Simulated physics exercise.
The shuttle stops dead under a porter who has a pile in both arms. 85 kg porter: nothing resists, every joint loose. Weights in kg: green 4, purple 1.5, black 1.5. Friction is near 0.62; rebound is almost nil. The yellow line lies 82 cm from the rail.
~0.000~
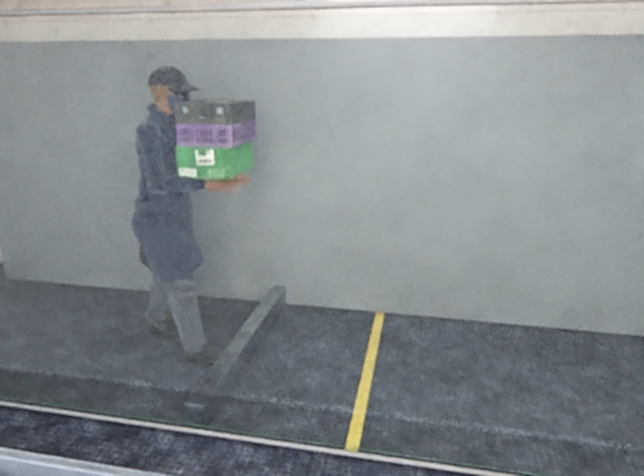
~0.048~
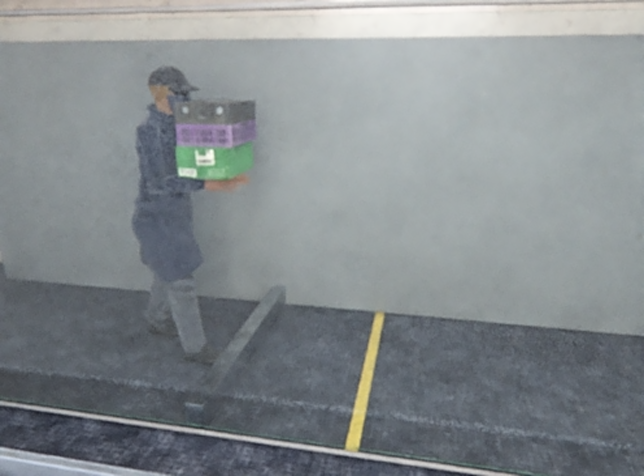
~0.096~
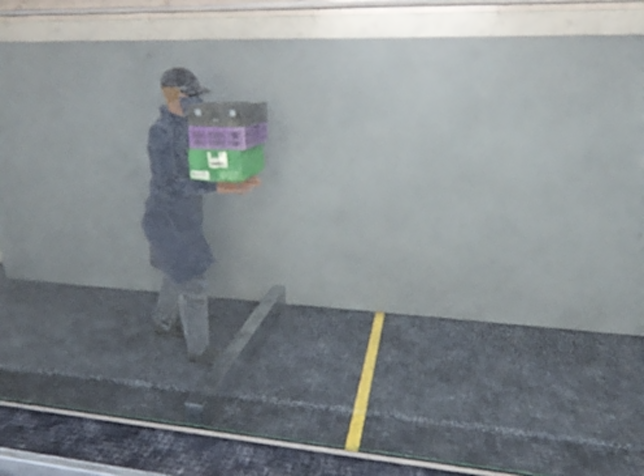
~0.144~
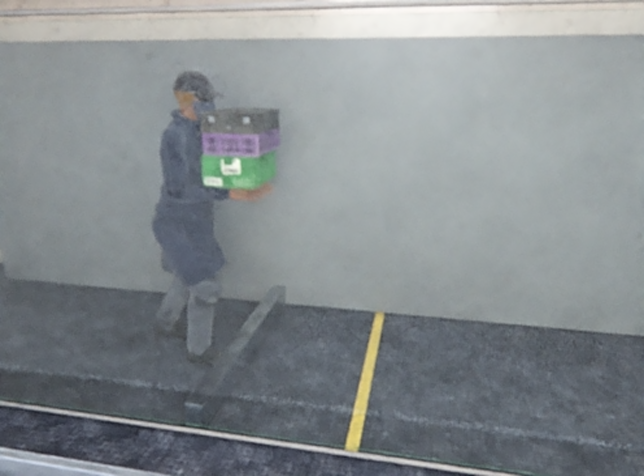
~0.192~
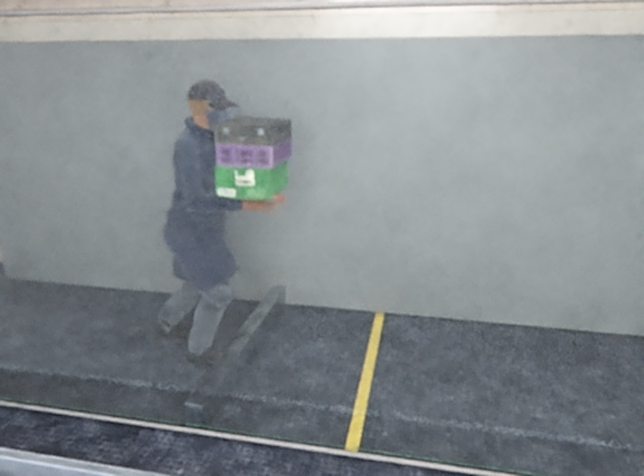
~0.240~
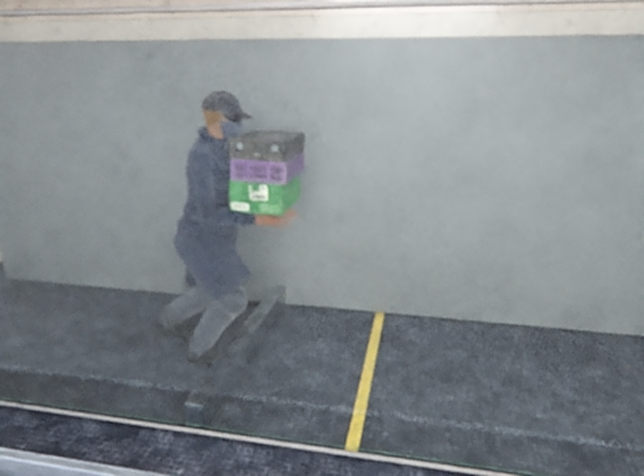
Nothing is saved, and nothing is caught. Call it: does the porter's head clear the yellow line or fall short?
It clears the yellow line.
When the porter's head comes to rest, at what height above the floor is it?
The head ends up around 35 centimetres high.
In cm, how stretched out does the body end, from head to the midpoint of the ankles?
Roughly 100 cm apart.
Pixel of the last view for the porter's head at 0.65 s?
Roughly (374, 283).
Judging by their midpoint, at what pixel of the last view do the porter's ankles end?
Somewhere close to (268, 296).
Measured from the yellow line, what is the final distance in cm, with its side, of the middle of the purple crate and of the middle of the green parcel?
Purple crate, 20 cm on the past side; green parcel, 0 cm on the short side.
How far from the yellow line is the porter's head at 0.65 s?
Around 0 cm over the mark.
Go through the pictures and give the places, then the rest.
Porter's head (165, 103), green parcel (217, 157), yellow line (359, 412), in the first picture.
Porter's head (165, 103), green parcel (217, 157), in the second picture.
Porter's head (176, 104), green parcel (229, 160), in the third picture.
Porter's head (189, 108), green parcel (241, 166), in the fourth picture.
Porter's head (202, 116), green parcel (254, 176), in the fifth picture.
Porter's head (216, 126), green parcel (267, 190), yellow line (359, 412). Everything loose set off at about 1.5 m/s, in the sixth picture.
After 0.45 s the porter's head is 52 cm short of the yellow line, near (282, 199) in the last picture's view.
After 0.65 s the porter's head is 1 cm past the yellow line, near (374, 283) in the last picture's view.
After 0.95 s the porter's head is 18 cm past the yellow line, near (401, 320) in the last picture's view.
At rest, 2.4 s, purple crate crosses the yellow line; black toolbox crosses the yellow line; porter's head crosses the yellow line.
